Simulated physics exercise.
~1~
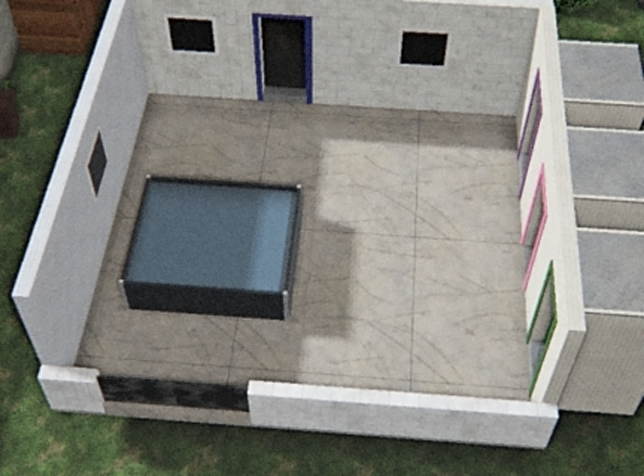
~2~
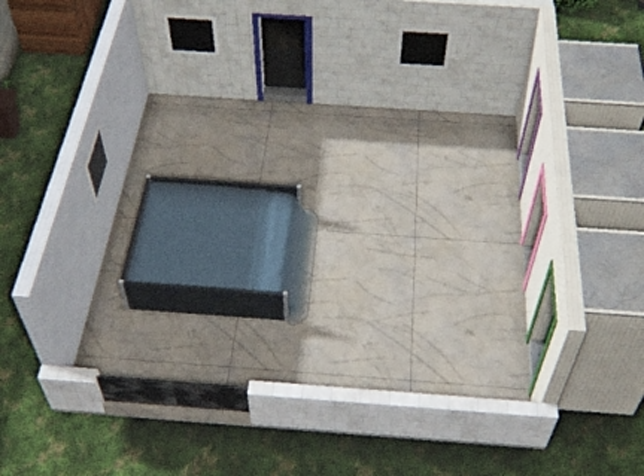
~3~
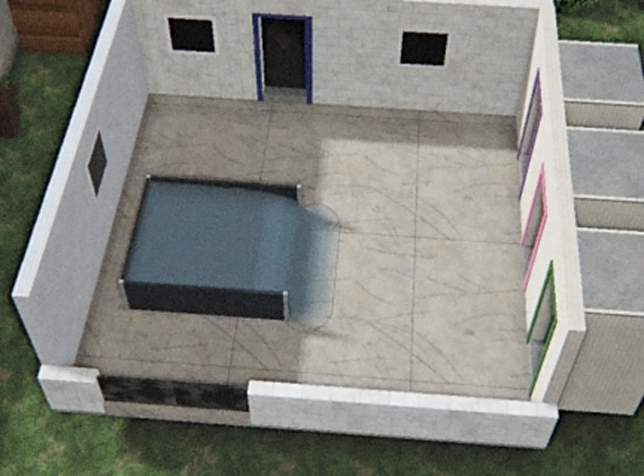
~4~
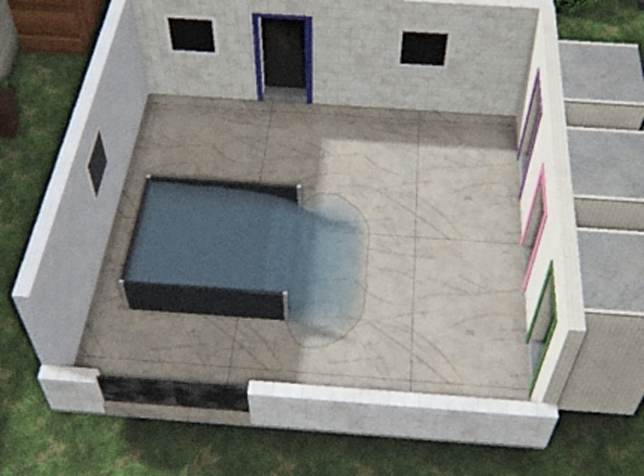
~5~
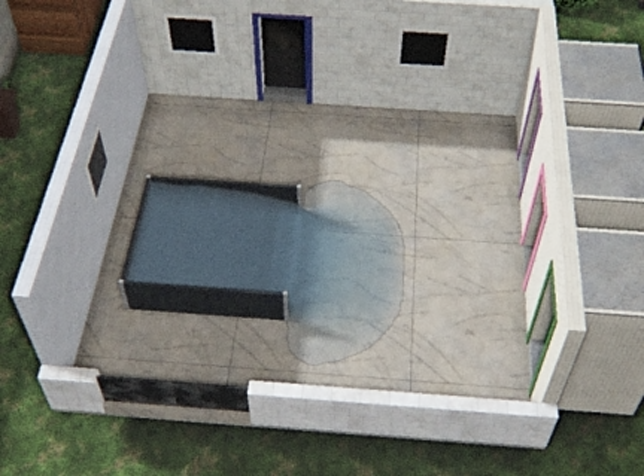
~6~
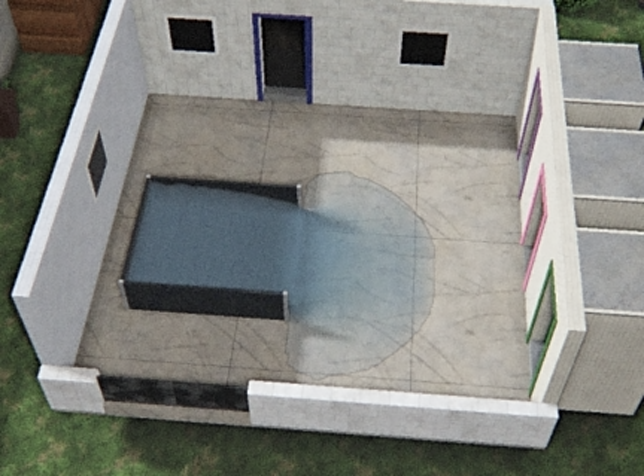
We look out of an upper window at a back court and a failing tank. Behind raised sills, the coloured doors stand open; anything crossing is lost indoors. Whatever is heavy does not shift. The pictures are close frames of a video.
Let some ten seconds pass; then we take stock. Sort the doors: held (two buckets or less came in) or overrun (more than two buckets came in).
Sorted: Pink door overrun, purple door held, blue door held, green door overrun.
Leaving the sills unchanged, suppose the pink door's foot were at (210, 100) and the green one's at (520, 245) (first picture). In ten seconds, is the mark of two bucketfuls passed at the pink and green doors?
Pink door: Stays below the line; green door: Crosses the line.
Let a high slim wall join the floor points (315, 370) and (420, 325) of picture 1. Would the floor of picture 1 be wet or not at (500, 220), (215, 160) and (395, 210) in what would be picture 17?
Taking the points in turn, they are inundated, high and dry and inundated.
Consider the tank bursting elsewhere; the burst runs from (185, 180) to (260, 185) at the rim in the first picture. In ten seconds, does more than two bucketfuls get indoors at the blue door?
Note - blue door: Past the mark.
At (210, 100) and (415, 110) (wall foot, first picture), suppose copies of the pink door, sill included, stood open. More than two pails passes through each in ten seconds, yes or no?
The first new door stays below the line, and the second crosses the line.
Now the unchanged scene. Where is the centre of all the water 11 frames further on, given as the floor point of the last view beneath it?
Somewhere near (321, 267).
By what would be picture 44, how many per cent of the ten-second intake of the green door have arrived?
Close to 100 %.
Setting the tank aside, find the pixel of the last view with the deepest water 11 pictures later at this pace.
About (523, 424).
A moment on, water covers 40 % of the floor; the pink door under two buckets in, the purple door not reached, the blue door not reached, the green door not reached.
Next, water covers 50 % of the floor; the pink door far over two buckets in, the purple door wet at the sill, nothing in, the blue door not reached, the green door under two buckets in.
Then, water covers 50 % of the floor; the pink door far over two buckets in, the purple door wet at the sill, nothing in, the blue door not reached, the green door over two buckets in.
Later, water covers 75 % of the floor; the pink door far over two buckets in, the purple door wet at the sill, nothing in, the blue door wet at the sill, nothing in, the green door far over two buckets in.
In the end, water covers 100 % of the floor; the pink door far over two buckets in, the purple door wet at the sill, nothing in, the blue door wet at the sill, nothing in, the green door far over two buckets in.
